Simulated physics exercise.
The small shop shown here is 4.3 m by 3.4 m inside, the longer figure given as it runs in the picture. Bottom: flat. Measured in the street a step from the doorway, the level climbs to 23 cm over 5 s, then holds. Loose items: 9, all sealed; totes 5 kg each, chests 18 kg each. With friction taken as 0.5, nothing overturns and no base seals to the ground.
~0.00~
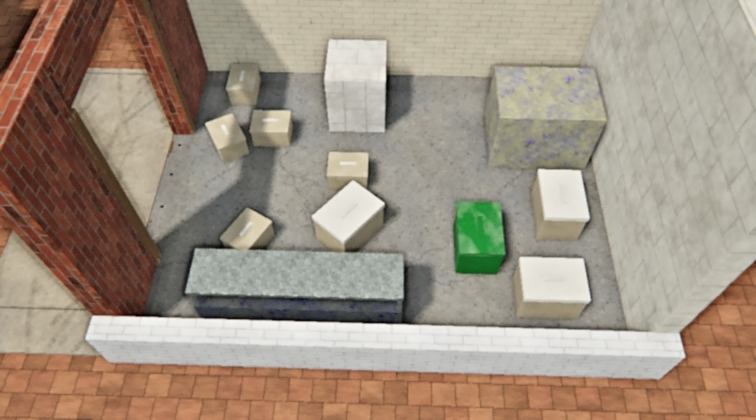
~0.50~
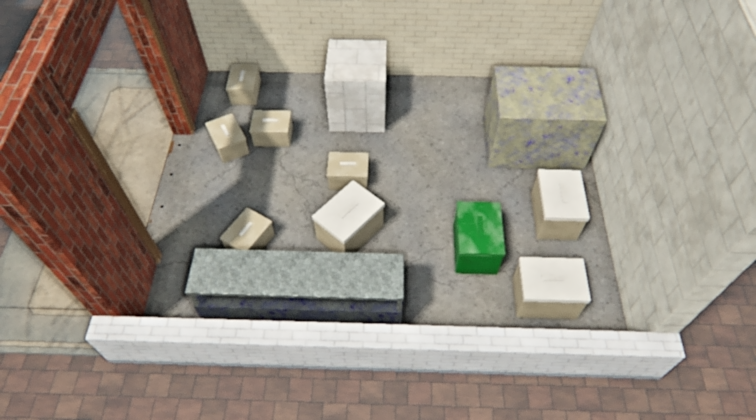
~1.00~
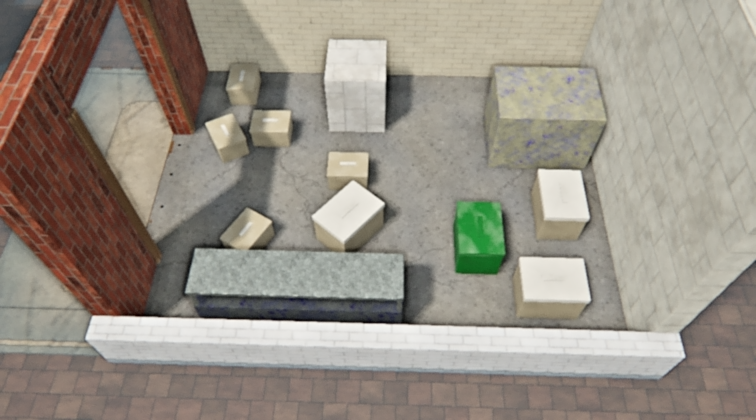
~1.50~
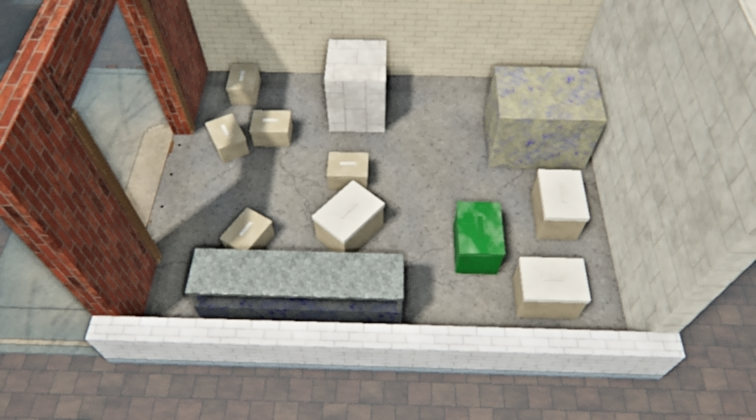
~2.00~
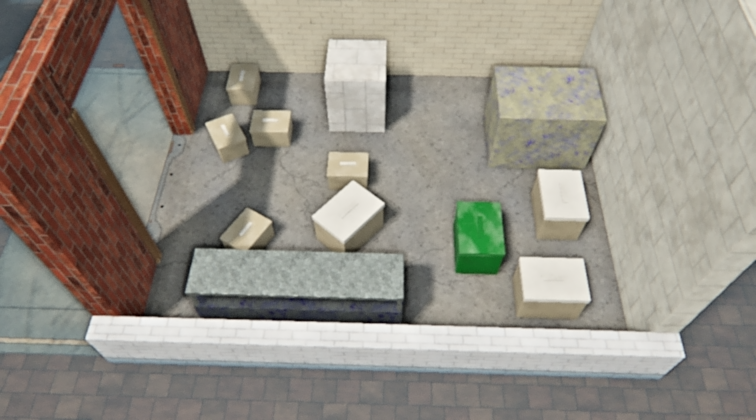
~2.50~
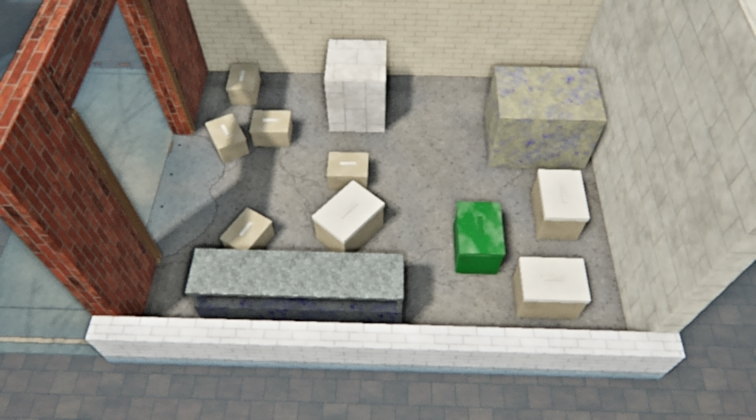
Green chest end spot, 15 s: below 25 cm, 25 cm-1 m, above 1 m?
By then it has been shoved a bit.
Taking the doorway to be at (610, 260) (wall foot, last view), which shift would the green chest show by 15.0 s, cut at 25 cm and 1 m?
Under that change the green chest is pushed well away.
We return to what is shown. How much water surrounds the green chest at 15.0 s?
Depth: About 22 cm.
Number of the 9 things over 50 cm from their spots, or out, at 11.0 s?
Result: 7.
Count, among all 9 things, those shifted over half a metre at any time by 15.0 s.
The number is 9.
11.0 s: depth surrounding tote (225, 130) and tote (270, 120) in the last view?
Depths: Near 8 cm, then near 8 cm.
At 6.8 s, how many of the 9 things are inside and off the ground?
3 at that moment.
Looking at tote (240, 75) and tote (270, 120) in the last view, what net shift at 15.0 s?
They sit 40 cm and 60 cm away, in the order given.
After 3.5 s the green chest is near (480, 227), 0.0 m from its start, aground; 0 afloat.
After 6.8 s the green chest is near (501, 225), 0.2 m from its start, aground; 3 afloat.
After 11.0 s the green chest is near (503, 287), 0.7 m from its start, afloat; 9 afloat.
After 15.0 s the green chest is near (535, 255), 0.6 m from its start, afloat; 9 afloat.
